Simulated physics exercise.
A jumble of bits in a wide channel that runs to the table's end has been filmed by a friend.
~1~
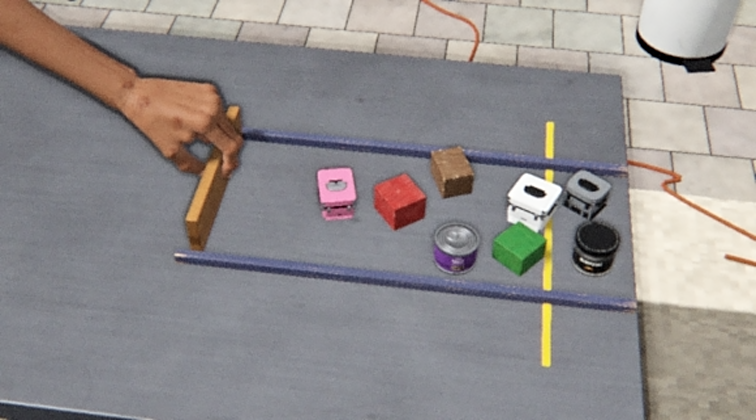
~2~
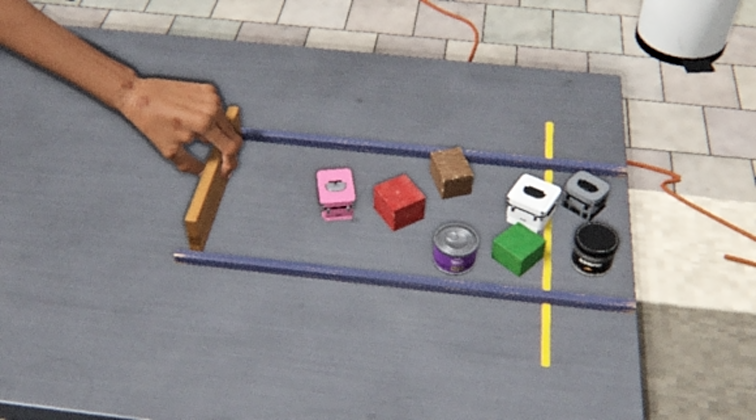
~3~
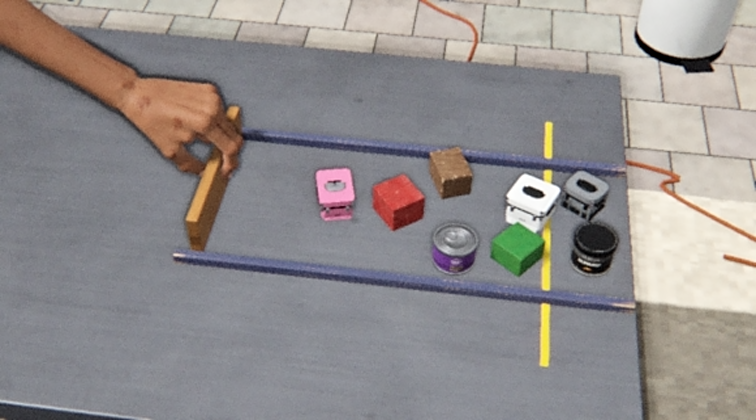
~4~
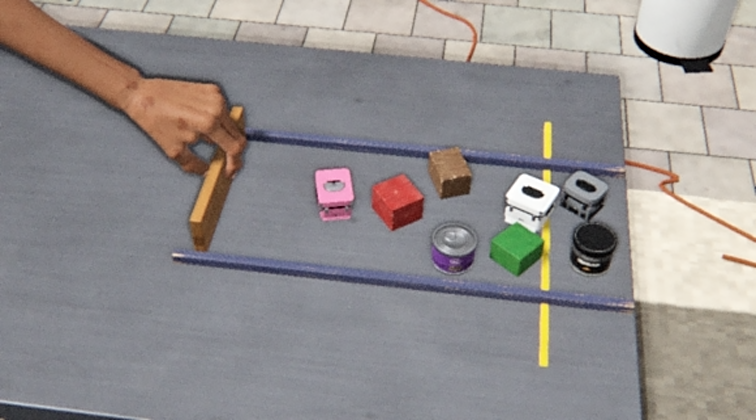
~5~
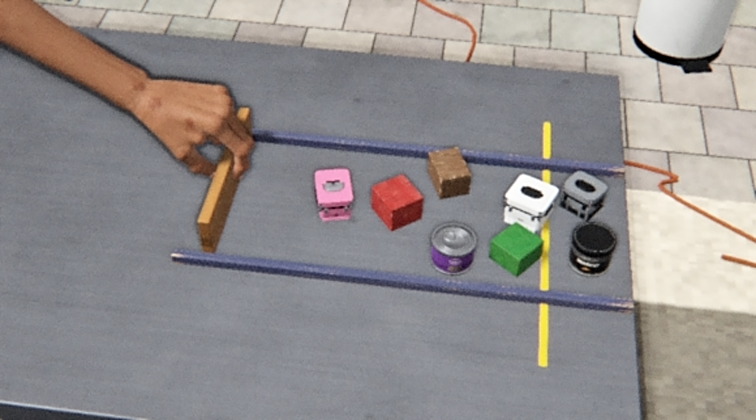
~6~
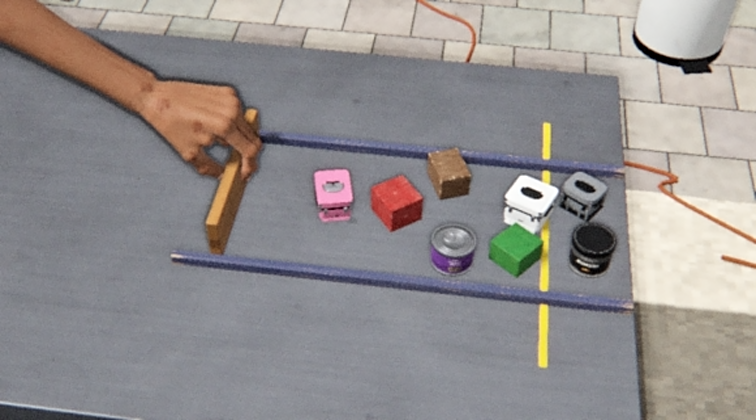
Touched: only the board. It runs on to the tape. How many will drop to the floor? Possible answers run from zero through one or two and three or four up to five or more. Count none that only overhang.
Missing from the table at the end: One or two.
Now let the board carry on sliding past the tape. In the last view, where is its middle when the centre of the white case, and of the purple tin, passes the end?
The white case gives roughly (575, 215), the purple tin roughly (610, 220).
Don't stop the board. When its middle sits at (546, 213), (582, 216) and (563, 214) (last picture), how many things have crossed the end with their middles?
That makes 1, 5, 1.
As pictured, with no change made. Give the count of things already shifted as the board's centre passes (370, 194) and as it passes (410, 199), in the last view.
2 at one spot and 2 at the other.
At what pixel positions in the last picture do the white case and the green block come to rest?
Around (608, 204), then around (611, 269).
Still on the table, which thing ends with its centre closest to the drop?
The grey case.
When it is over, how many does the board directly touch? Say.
Contact count: 3.
Soon after, none off yet; black pot at rest near (592, 250); grey case at rest near (583, 196); white case at rest near (530, 205).
After that, none off yet; black pot moving near (602, 251); grey case displaced about its own width near (603, 186); white case displaced about its own width near (582, 203).
In the end, the number that fall off is one or two; gone, black pot.
